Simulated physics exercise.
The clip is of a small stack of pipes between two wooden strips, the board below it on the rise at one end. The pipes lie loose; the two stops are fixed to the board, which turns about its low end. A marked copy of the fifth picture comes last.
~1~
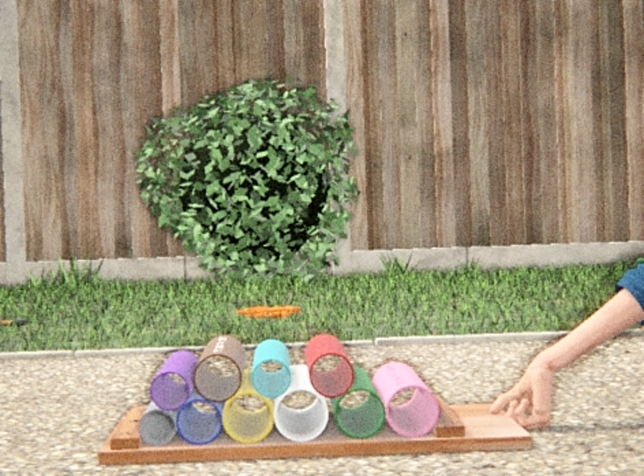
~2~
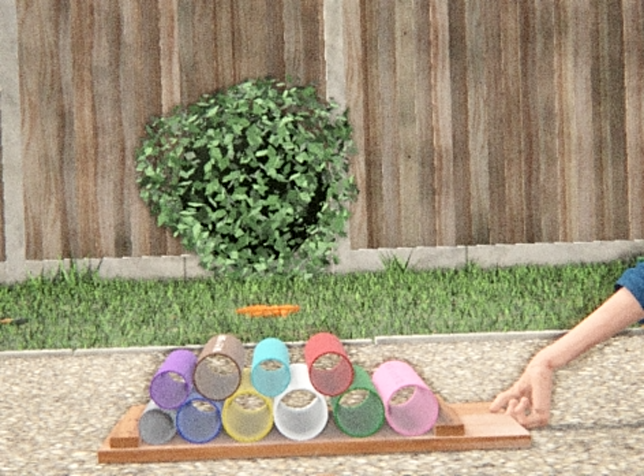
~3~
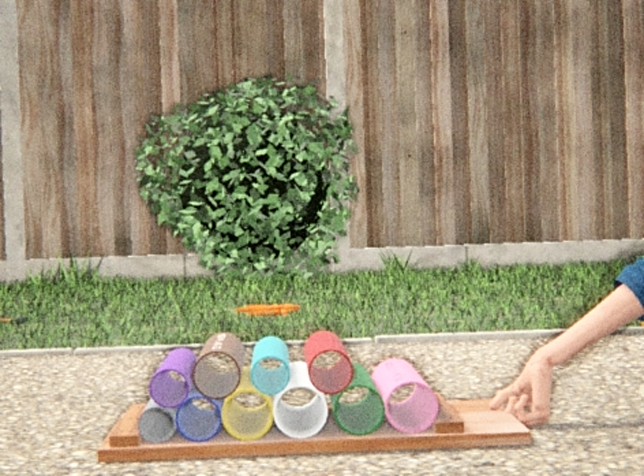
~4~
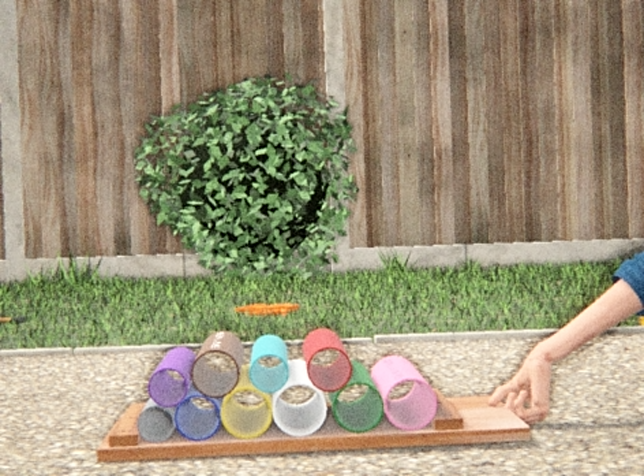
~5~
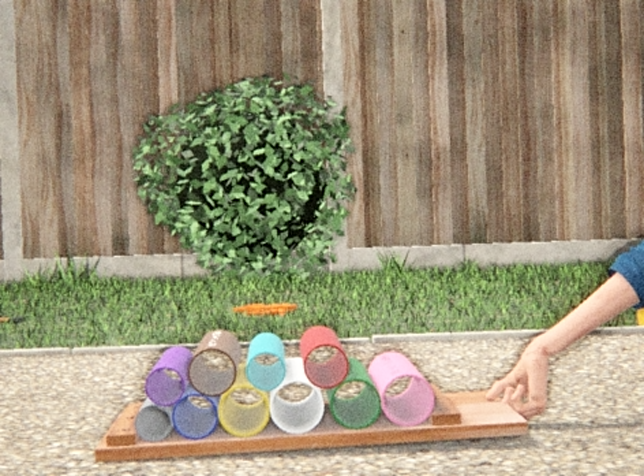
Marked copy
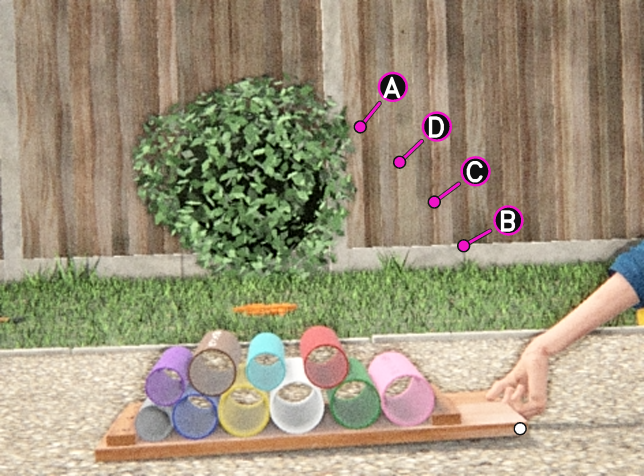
A wooden board holding a stack of colourful mesh tubes rises slightly in a hand's grip.
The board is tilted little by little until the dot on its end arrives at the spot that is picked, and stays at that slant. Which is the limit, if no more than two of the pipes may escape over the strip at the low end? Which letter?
Raise it to B.
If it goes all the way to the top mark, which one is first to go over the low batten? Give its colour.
The purple one.
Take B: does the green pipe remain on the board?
Yes, with B.
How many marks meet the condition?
One of the four.
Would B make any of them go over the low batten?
Yes.
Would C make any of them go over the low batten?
Yes, at C.
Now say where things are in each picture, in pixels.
The first picture shows blue pipe (200, 422); yellow pipe (248, 418); white pipe (301, 414).
The second picture shows white pipe (301, 413); green pipe (360, 413).
The third picture shows board (312, 423); pink pipe (412, 407); purple pipe (169, 388).
The fourth picture shows board (311, 421); grey pipe (156, 424); blue pipe (198, 418).
The fifth picture shows board (309, 419); grey pipe (154, 424); blue pipe (195, 417).
On the marked copy, A at (360, 127); B at (463, 246); C at (435, 202); D at (400, 162); the white dot at (520, 429).
With B. Early on, board at 16°.
Further on, board at 28°.
At the end, board at 28°, two over the low batten (purple, brown).
As for the rest, A ten over the low batten; C ten over the low batten; D ten over the low batten.
